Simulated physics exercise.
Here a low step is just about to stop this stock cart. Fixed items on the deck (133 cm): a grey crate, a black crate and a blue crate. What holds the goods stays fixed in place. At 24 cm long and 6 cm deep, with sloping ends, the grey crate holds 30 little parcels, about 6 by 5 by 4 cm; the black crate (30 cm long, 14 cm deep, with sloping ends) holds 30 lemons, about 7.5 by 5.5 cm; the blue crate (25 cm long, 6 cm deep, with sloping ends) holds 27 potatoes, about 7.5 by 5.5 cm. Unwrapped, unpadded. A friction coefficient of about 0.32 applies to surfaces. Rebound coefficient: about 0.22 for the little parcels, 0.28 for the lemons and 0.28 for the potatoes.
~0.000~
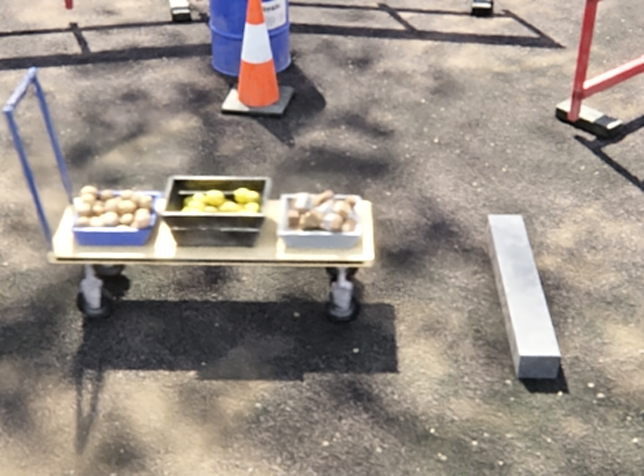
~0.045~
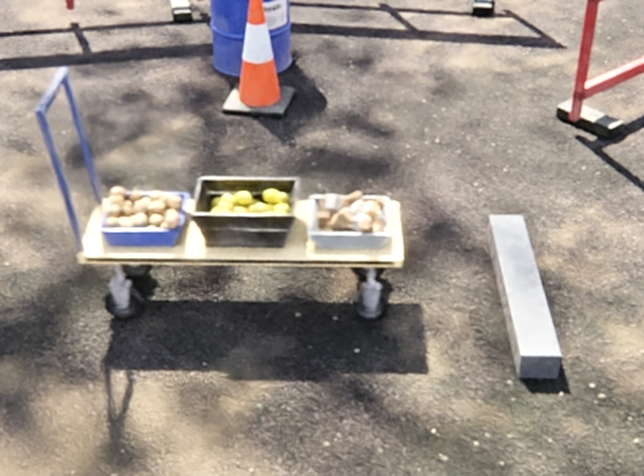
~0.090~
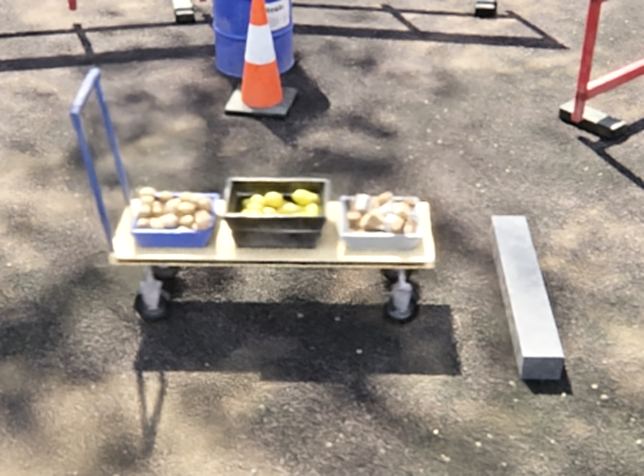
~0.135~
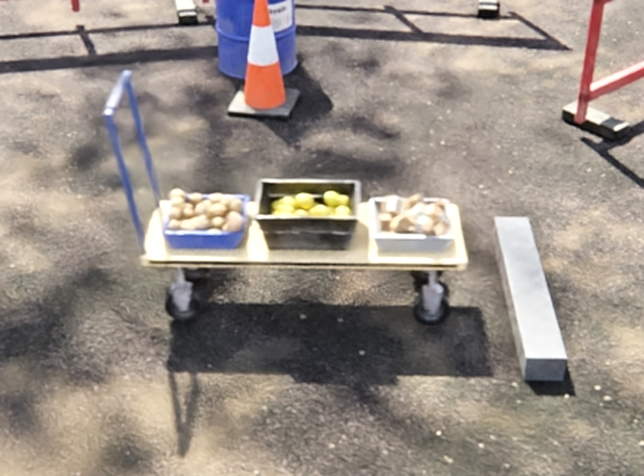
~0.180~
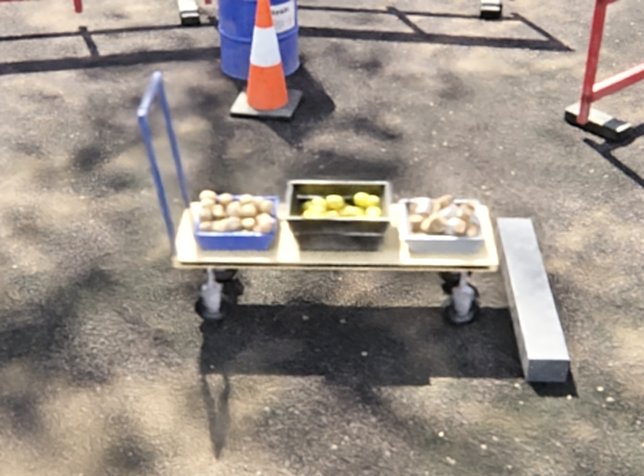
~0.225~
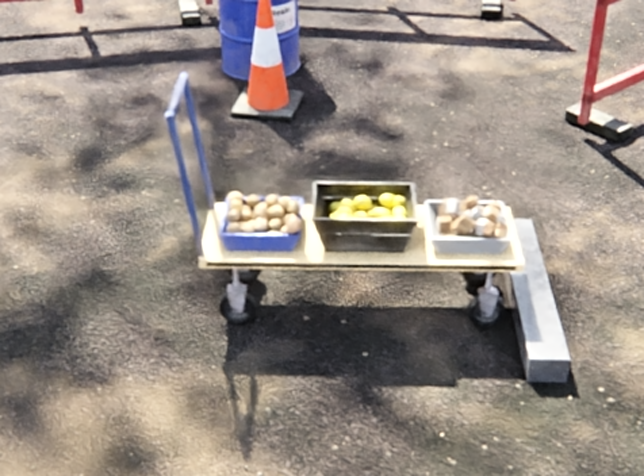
The clip shows a flat cart with a blue handle rolling steadily right across tarmac, carrying potatoes in a blue crate, lemons in a black one and small parcels in a grey one, until its front end reaches a low step.
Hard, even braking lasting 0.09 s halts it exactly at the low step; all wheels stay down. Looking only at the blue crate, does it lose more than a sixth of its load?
Yes.
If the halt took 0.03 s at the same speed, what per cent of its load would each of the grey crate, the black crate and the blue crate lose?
Grey crate 40 %, black crate 0 %, blue crate 40 %.
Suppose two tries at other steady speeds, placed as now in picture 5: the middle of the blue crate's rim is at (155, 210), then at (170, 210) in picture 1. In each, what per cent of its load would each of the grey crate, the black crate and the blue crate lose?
For the grey crate it's 20 % and then 10 %, for the black crate 0 % and then 0 %, and for the blue crate 20 % and then 10 %.
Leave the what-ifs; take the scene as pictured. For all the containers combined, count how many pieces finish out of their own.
Around 16.
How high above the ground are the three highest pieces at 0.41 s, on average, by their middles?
Some 54 cm up.
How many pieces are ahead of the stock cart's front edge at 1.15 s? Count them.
Count: Approx. 10.
After 0.29 s, grey crate 30 in, 0 out, black crate 30 in, 0 out and blue crate 25 in, 2 out.
After 0.41 s, grey crate 24 in, 6 out, black crate 30 in, 0 out and blue crate 19 in, 8 out.
After 0.64 s, grey crate 21 in, 9 out, black crate 30 in, 0 out and blue crate 19 in, 8 out.
Final count (at 1.15 s), grey crate 20 in, 10 out, black crate 30 in, 0 out and blue crate 20 in, 7 out. Asked share, 7 of 27, 26 per cent.
